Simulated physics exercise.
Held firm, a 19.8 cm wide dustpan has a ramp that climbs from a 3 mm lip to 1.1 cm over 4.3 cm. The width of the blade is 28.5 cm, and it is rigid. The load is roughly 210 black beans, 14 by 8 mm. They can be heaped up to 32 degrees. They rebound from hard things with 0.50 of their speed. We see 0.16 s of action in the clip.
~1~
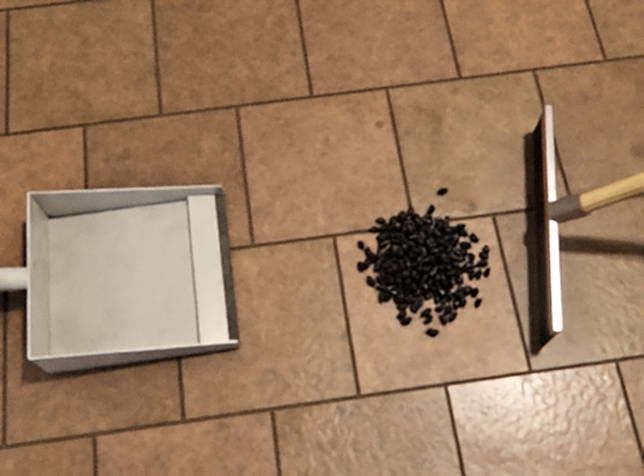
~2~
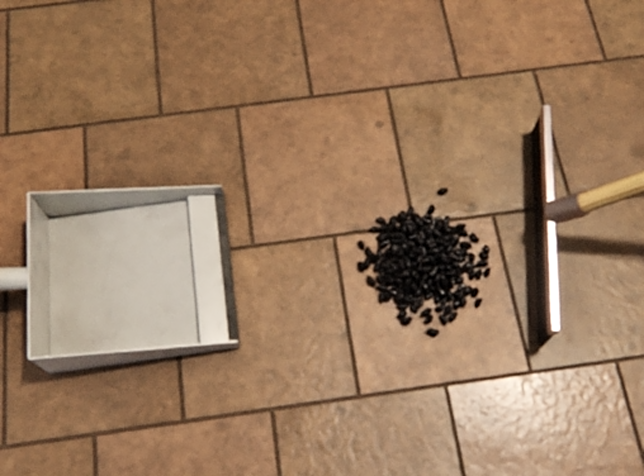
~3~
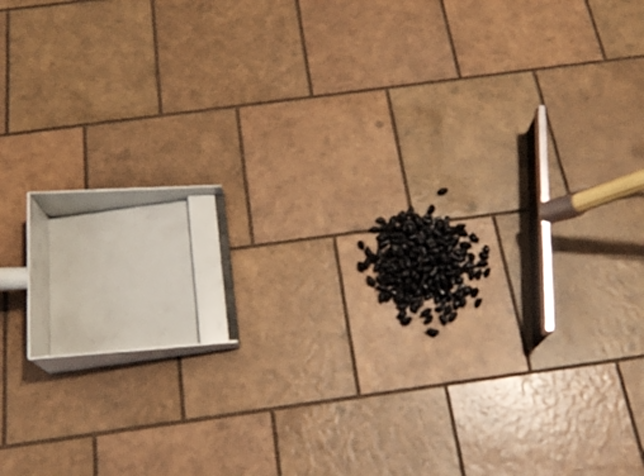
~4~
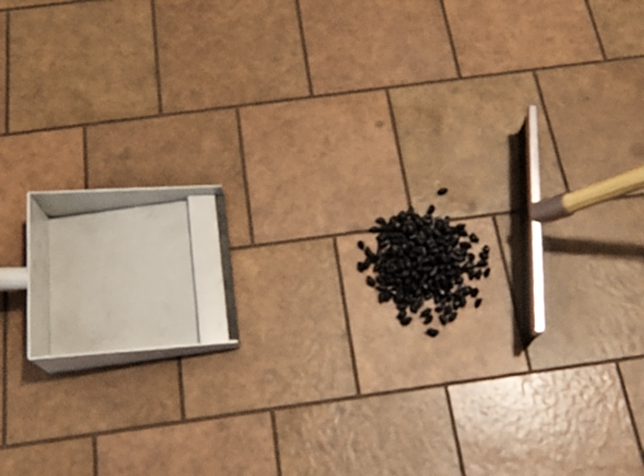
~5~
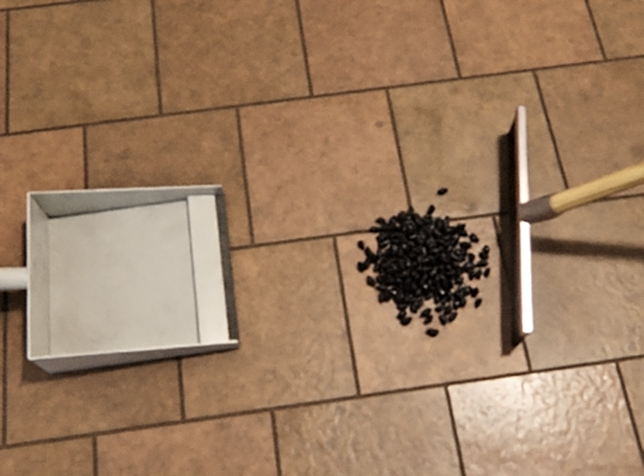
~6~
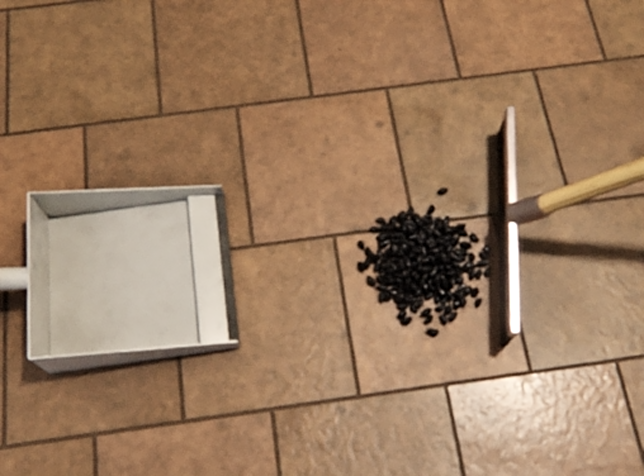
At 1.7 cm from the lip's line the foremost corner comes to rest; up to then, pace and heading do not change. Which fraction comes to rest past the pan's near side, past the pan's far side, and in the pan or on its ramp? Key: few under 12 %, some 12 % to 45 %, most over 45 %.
Near side = few, far side = few, pan = some.
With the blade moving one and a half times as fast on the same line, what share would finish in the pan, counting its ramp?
Then around 30 per cent.
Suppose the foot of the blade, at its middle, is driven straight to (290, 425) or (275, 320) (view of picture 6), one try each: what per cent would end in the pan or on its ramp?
Close to 0 and 5 percent, in that order.
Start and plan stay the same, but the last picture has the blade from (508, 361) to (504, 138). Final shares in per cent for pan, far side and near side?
The pan gets 0, the far side 5 and the near side 25.
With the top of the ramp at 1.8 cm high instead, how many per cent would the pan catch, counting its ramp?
I'd expect close to 20 per cent.
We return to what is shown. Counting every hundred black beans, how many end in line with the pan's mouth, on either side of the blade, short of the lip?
65 per cent.
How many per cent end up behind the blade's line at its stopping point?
Close to 0 percent.
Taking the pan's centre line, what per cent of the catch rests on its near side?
Close to 70 %.
Then, 0.31 s after the last picture, middle of the blade 20 cm from the lip; 0 % over the lip, far side 0 %, near side 5 %.
Then, 0.53 s after the last picture, middle of the blade 10 cm from the lip; 0 % over the lip, far side 5 %, near side 5 %.
Then, 0.85 s after the last picture, middle of the blade 5 cm from the lip; 20 % over the lip, far side 10 %, near side 5 %.
In the end, near side 5 %, far side 10 %, pan 20 %, in front of the lip or behind the blade 65 %.
